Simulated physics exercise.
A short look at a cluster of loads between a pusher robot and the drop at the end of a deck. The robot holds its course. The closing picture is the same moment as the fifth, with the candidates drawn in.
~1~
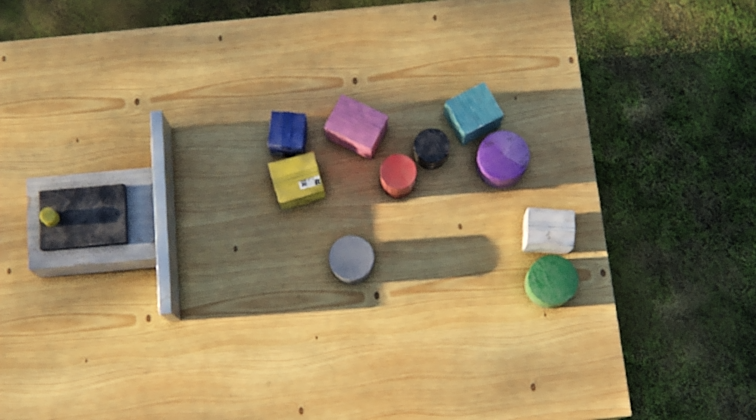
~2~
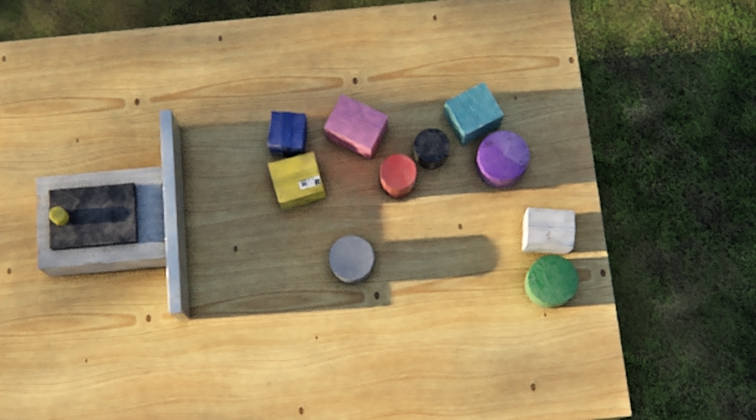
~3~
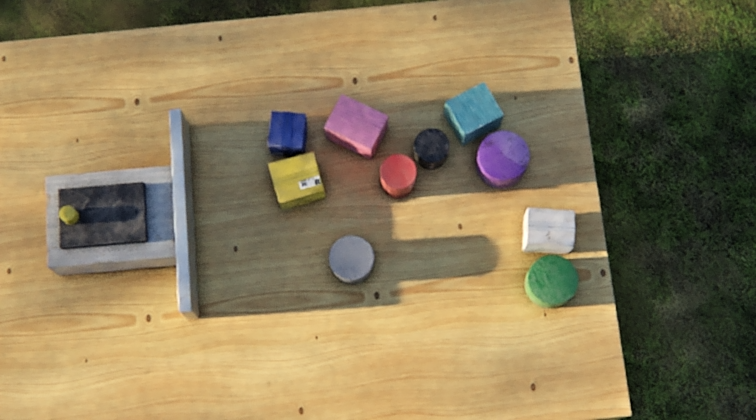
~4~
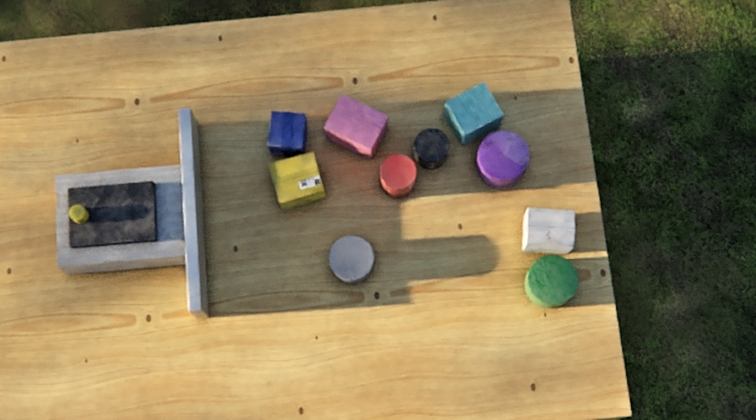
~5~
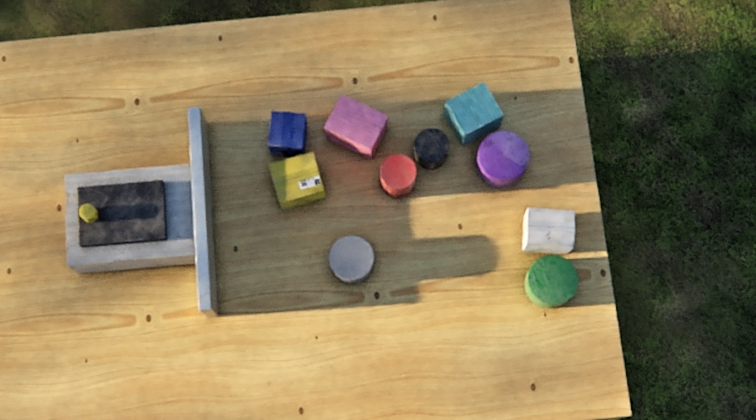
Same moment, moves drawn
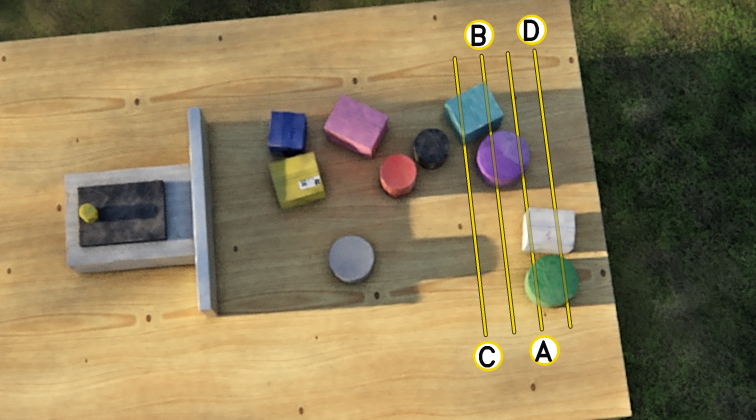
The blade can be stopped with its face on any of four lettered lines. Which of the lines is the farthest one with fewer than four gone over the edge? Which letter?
A is the last line within the limit.
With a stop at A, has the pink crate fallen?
No.
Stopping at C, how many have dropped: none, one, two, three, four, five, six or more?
In all, none.
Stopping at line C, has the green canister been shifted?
No.
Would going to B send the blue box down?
No.
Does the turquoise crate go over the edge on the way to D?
By then, yes.
On the marked copy, A at (524, 187); B at (497, 190); C at (470, 193); D at (552, 185).
With A. Early on, robot (246, 201); pink crate (384, 123); blue box (335, 129).
Further on, robot (364, 189); turquoise crate (537, 103); purple canister (534, 154).
At the end, robot (455, 180); turquoise crate over the edge; purple canister over the edge; two fallen.
As for the rest, B is within the limit but short; C is within the limit but short; D drops six.
